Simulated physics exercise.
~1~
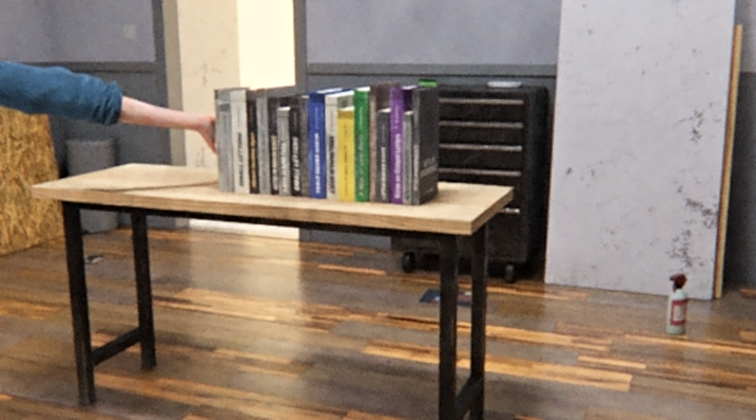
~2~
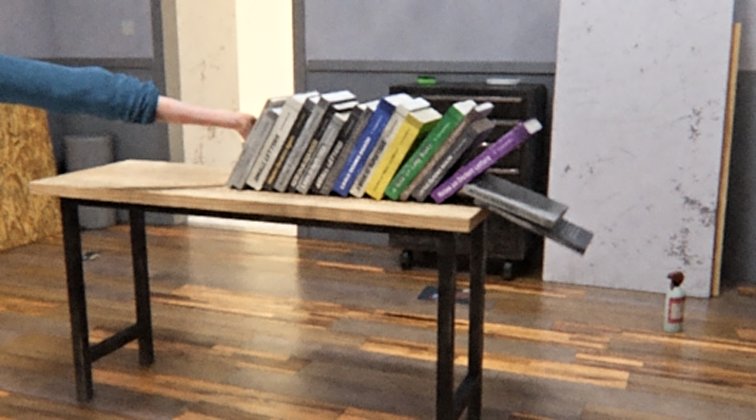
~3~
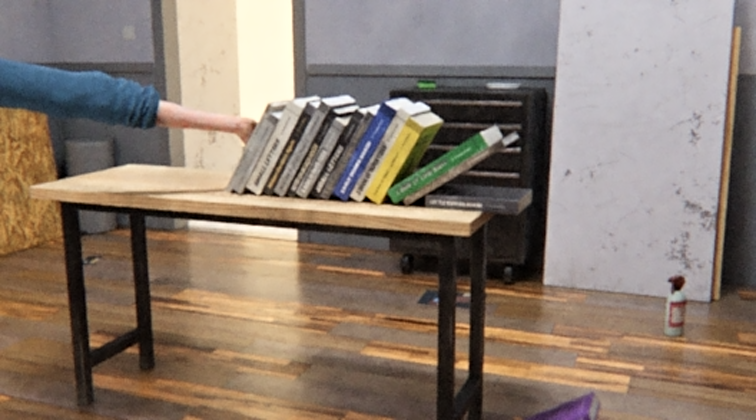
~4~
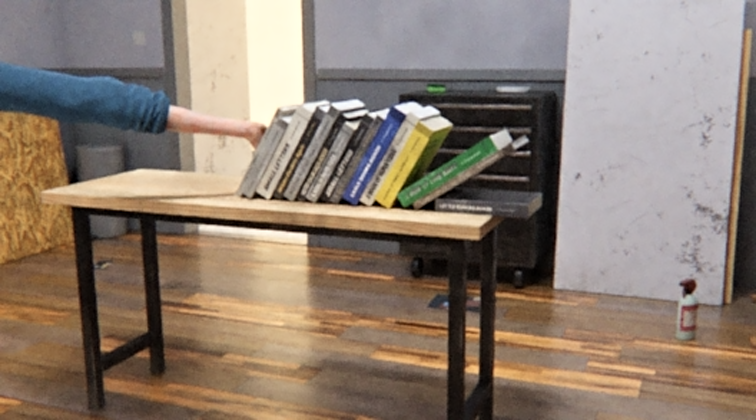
On a wooden table, a hand pushes a book row rightward, toppling the purple one off while the green one stays leaning.
